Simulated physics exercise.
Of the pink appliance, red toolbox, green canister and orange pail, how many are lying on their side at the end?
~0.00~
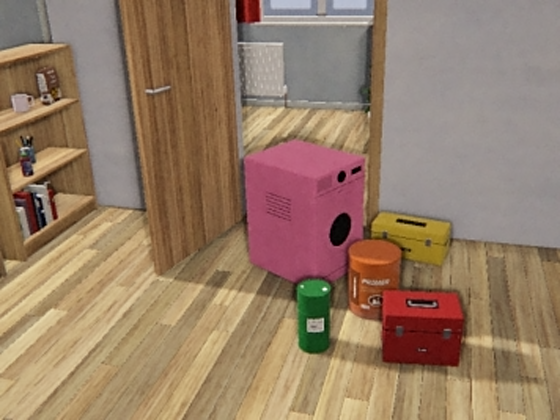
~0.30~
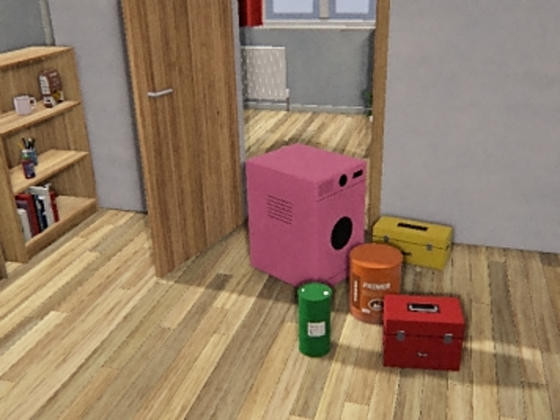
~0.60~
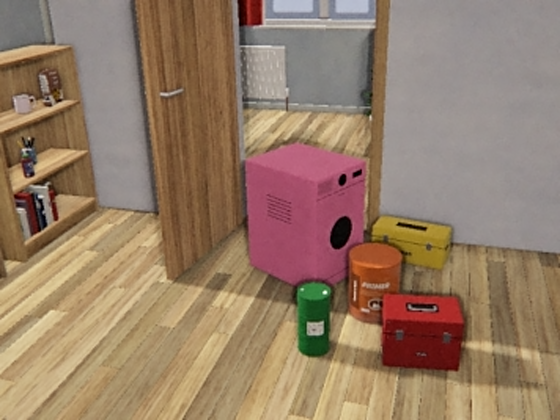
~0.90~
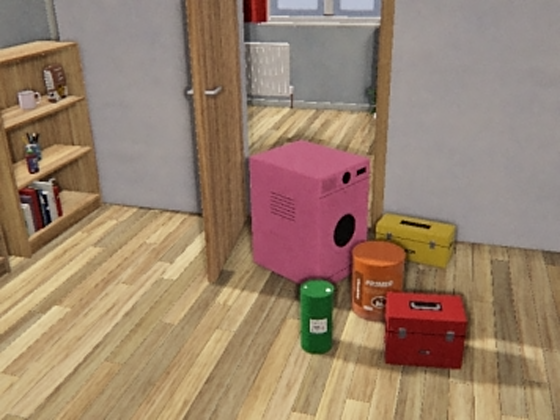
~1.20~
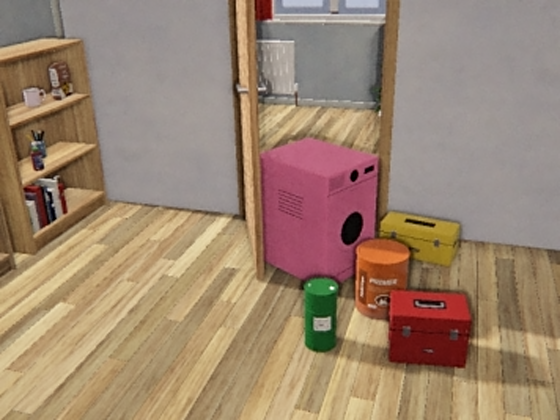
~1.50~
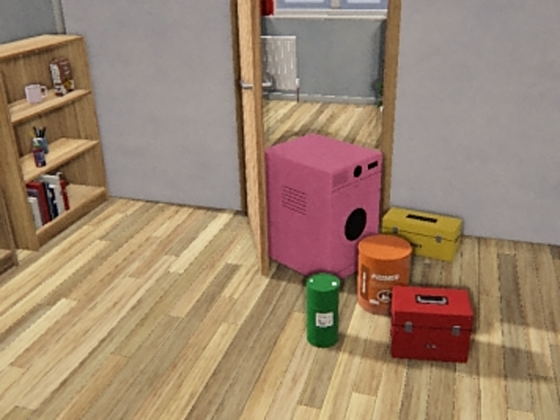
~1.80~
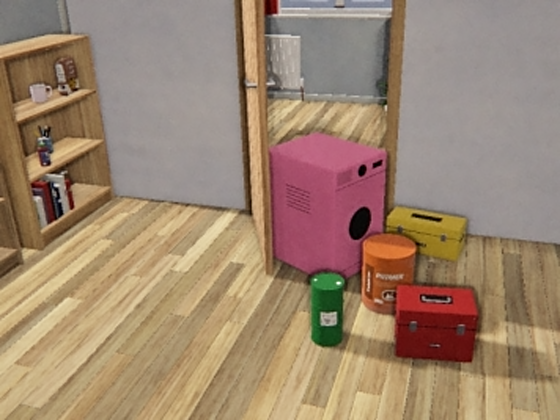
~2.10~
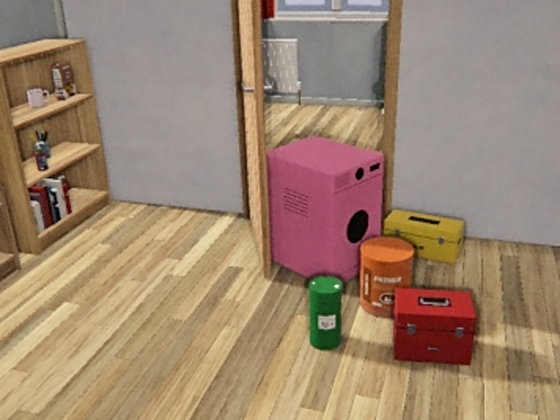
None of them are. The pink appliance, red toolbox, green canister and orange pail all still stand upright at the end.
